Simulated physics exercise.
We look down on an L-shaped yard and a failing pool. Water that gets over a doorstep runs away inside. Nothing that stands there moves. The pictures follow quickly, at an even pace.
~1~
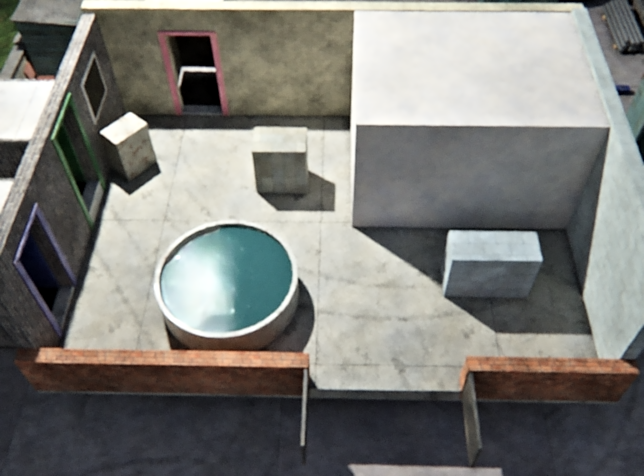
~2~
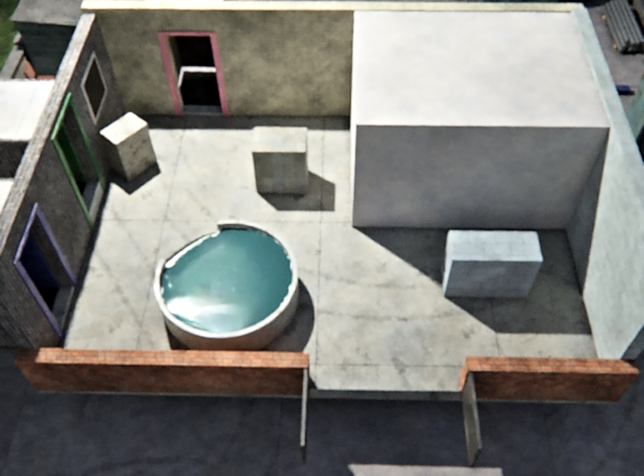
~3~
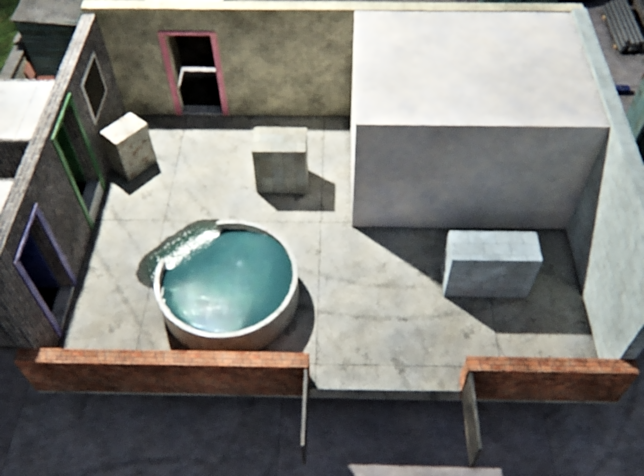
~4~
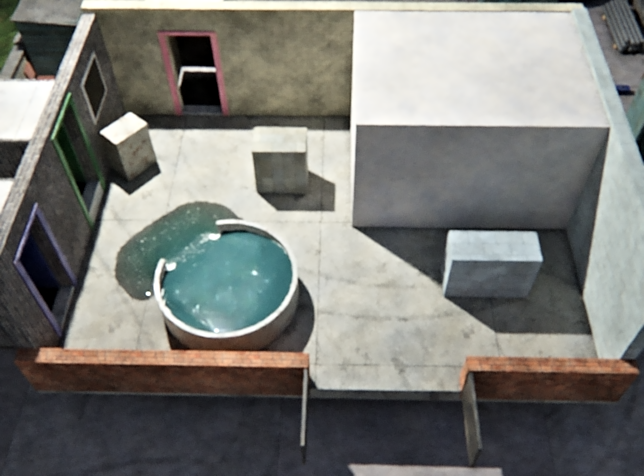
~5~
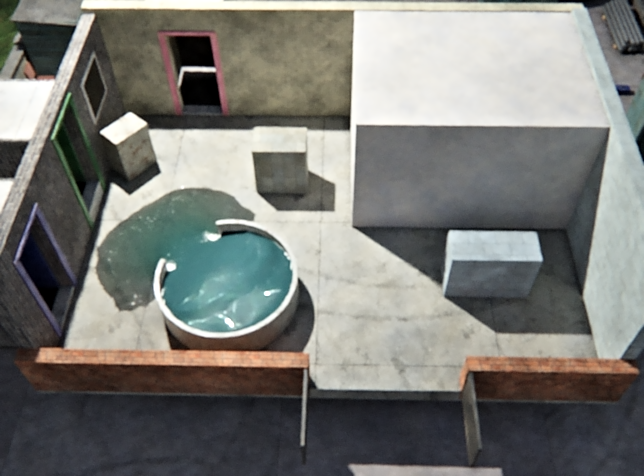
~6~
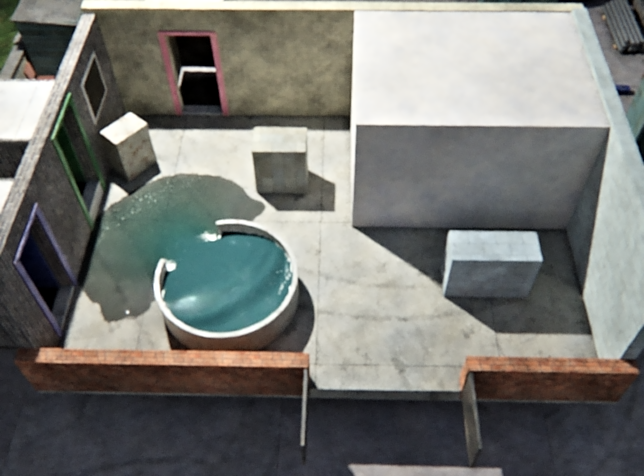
A walled, pale-floored concrete yard is seen from high above at an angle, with the camera still. A round tank of teal water sits left of centre, with pale blocks around the yard, green and purple openings on the left wall, a pink one at the back, and low orange-brown walls in front. The tank's far-left rim opens, and water pours through the gap, spreading leftward and backward across the floor in a widening dark-green pool.
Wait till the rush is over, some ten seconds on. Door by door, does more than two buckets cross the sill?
The pink door takes more than that; the blue door stays under that; the green door stays under that.
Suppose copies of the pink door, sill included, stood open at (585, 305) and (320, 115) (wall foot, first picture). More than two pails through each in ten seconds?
One after the other: Stays under, lets more in.
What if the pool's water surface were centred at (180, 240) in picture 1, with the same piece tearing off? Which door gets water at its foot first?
I say the one in green.
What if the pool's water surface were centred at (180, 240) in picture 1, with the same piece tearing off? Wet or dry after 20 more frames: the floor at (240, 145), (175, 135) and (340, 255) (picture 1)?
In turn: Flooded, covered, dry.
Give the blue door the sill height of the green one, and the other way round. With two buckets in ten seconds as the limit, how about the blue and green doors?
Then: The blue one keeps below it, the green one lets more in.
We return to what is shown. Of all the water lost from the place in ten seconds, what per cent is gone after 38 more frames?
About 75 per cent.
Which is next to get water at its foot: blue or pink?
It is the door marked blue.
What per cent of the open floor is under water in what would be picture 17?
About 30 per cent.
A moment on, water covers 25 % of the floor; the pink door not reached, the blue door wet at the sill, nothing in, the green door wet at the sill, nothing in.
Next, water covers 30 % of the floor; the pink door under two buckets in, the blue door wet at the sill, nothing in, the green door wet at the sill, nothing in.
Then, water covers 35 % of the floor; the pink door far over two buckets in, the blue door wet at the sill, nothing in, the green door under two buckets in.
Later, water covers 55 % of the floor; the pink door far over two buckets in, the blue door wet at the sill, nothing in, the green door under two buckets in.
In the end, water covers 75 % of the floor; the pink door far over two buckets in, the blue door wet at the sill, nothing in, the green door under two buckets in.
